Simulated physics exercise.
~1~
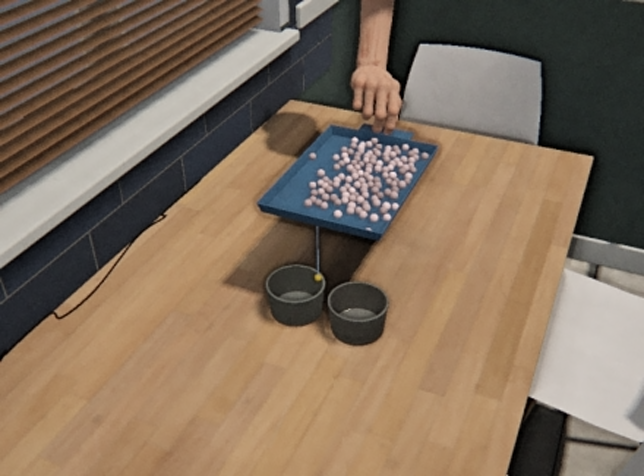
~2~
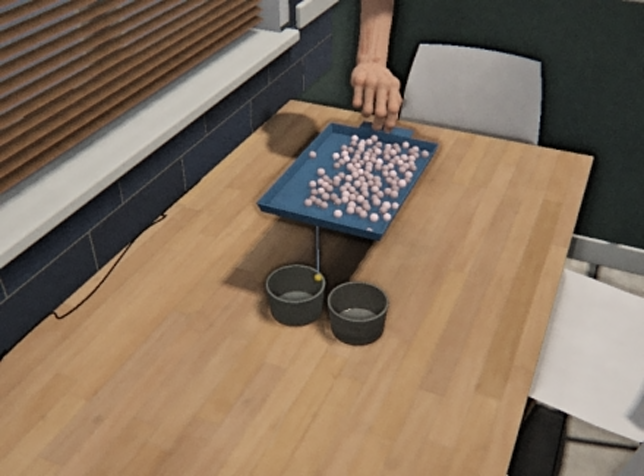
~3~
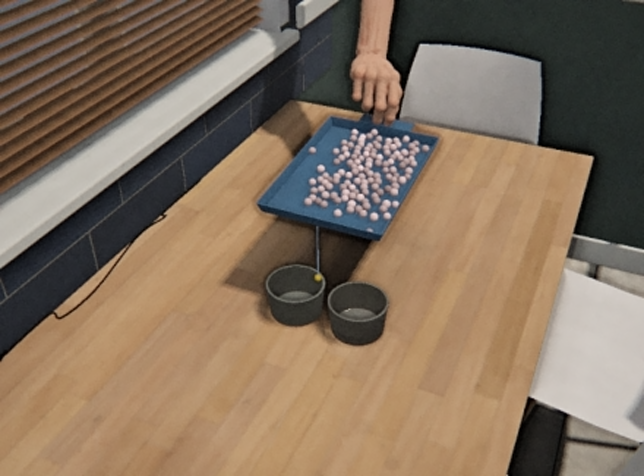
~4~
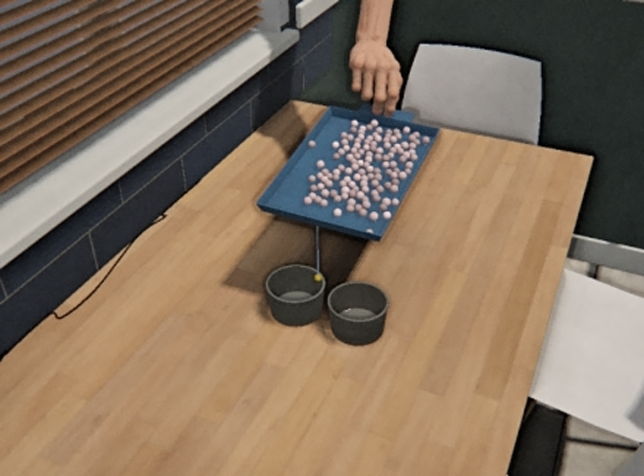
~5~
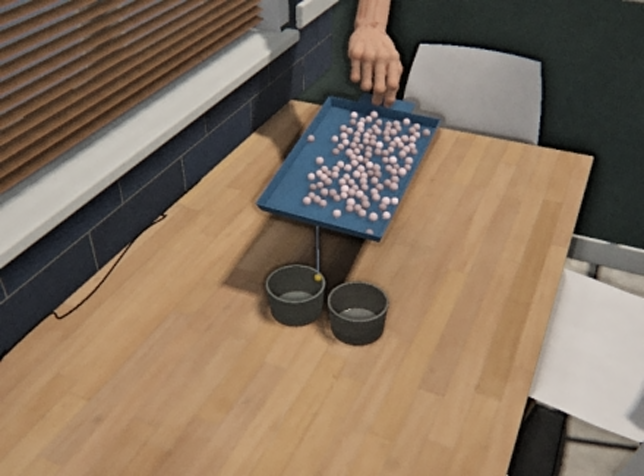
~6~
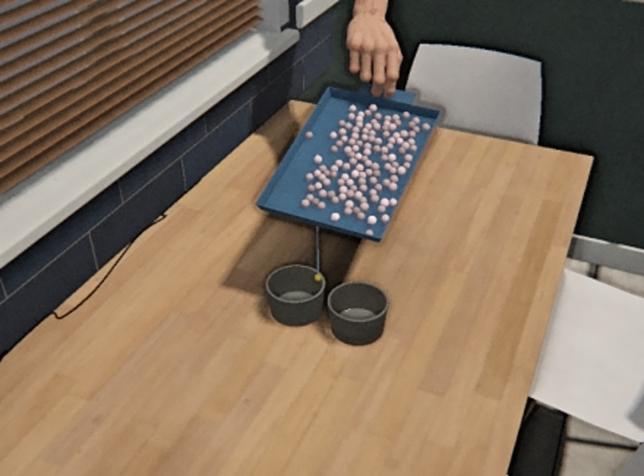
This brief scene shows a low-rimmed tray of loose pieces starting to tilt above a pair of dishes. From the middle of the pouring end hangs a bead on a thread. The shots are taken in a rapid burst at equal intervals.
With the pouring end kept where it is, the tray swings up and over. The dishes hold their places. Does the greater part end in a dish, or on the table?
Pretty clear the dishes gather a lesser part of what falls.
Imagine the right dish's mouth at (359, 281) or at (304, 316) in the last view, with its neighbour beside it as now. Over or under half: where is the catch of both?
Result, first setup: The minor share; second setup: The minor share.
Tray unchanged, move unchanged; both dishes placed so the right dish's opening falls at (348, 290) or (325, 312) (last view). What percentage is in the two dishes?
Trial 1 around 0 percent, trial 2 around 60 percent.
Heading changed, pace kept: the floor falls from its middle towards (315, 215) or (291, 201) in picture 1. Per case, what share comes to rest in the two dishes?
Case one near 30 %; case two near 20 %.
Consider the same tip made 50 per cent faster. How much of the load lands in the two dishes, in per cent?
About 20 in a hundred.
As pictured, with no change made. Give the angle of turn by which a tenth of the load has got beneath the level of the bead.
Tilt: Around 60 degrees.
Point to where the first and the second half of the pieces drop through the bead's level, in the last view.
The opening part goes through (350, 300); what follows goes through (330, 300).
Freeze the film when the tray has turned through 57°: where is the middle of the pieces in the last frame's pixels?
About (335, 223).
Just after the last frame, tray tipped steeply; the larger part on the tray; just a few in the right dish; just a few in the left dish; about a tenth outside both; about a tenth in the air.
A moment on, tray tipped right over; about a tenth on the tray; roughly a quarter in the right dish; about a tenth in the left dish; roughly half outside both; roughly a quarter in the air.
Further on, tray tipped past a quarter turn; roughly a quarter in the right dish; about a tenth in the left dish; roughly two thirds outside both.
When it is over, tray tipped past a quarter turn; roughly a quarter in the right dish; about a tenth in the left dish; roughly two thirds outside both.
